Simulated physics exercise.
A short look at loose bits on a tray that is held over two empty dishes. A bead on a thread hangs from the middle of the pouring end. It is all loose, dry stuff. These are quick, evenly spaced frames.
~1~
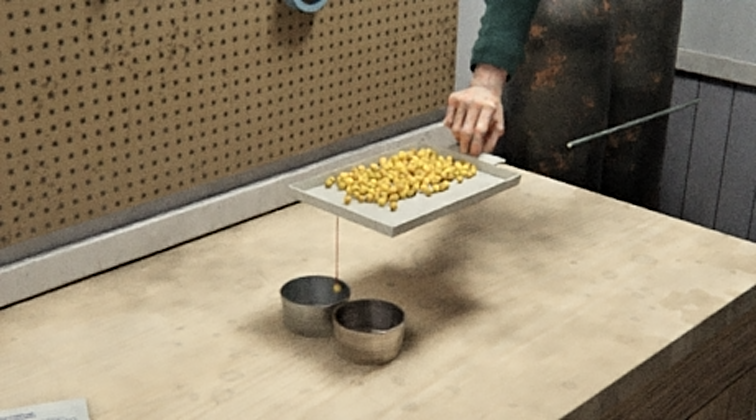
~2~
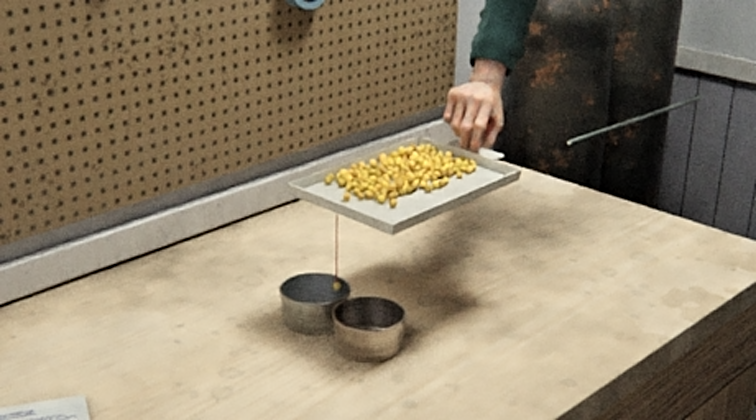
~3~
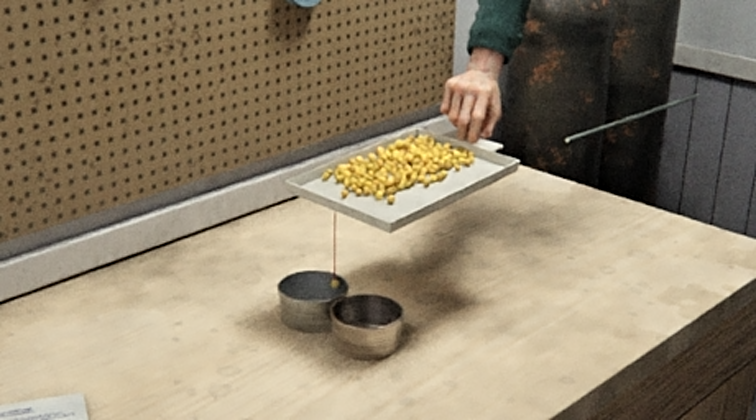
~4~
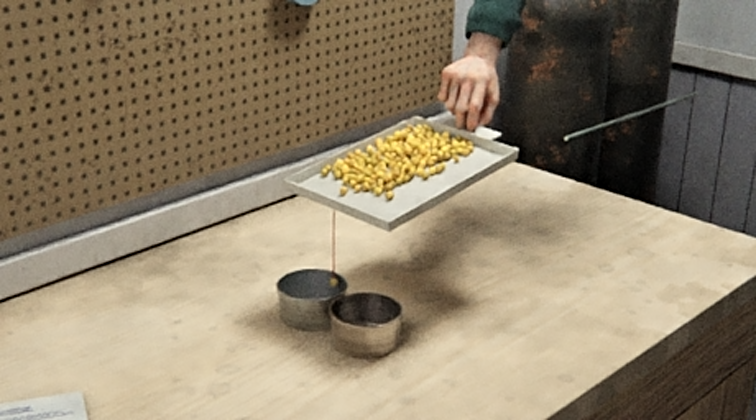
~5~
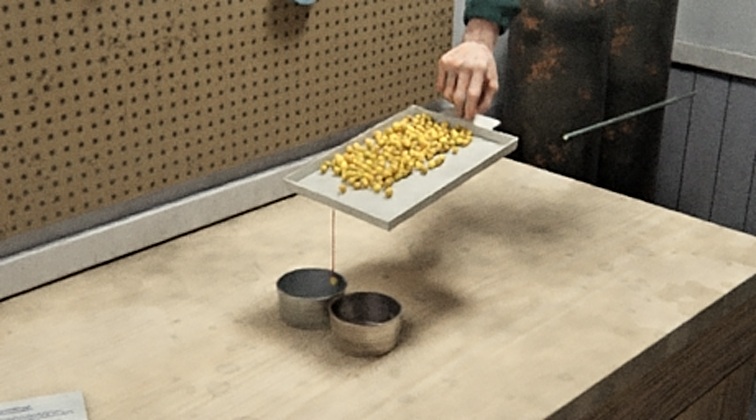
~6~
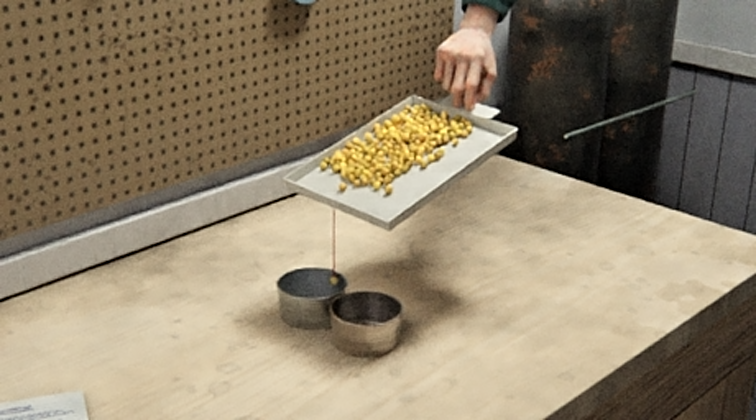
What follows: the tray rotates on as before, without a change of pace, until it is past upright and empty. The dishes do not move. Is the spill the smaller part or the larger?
They take only the smaller part between them.
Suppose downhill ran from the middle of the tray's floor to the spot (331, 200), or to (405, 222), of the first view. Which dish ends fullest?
At the first place left, at the second right.
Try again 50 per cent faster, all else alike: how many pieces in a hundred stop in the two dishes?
Near 10 %.
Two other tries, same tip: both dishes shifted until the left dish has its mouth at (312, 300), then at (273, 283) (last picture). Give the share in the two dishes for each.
In turn 60 and 60 in a hundred.
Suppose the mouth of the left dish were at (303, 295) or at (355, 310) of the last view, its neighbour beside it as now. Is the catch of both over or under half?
The first try: The larger part. The second: Below a half.
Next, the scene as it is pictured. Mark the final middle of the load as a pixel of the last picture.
Roughly at (294, 346).
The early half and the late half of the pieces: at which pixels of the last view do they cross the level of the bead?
First near (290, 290), later near (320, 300).
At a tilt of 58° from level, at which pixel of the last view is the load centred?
Near (345, 165).
Just after the last frame, tray tipped steeply; almost all on the tray; just a few outside both; just a few in the air.
A moment on, tray tipped right over; almost all on the tray; just a few outside both.
Further on, tray tipped past a quarter turn; about a tenth in the right dish; about a tenth in the left dish; the larger part outside both.
When it is over, tray tipped past a quarter turn; about a tenth in the right dish; about a tenth in the left dish; the larger part outside both.
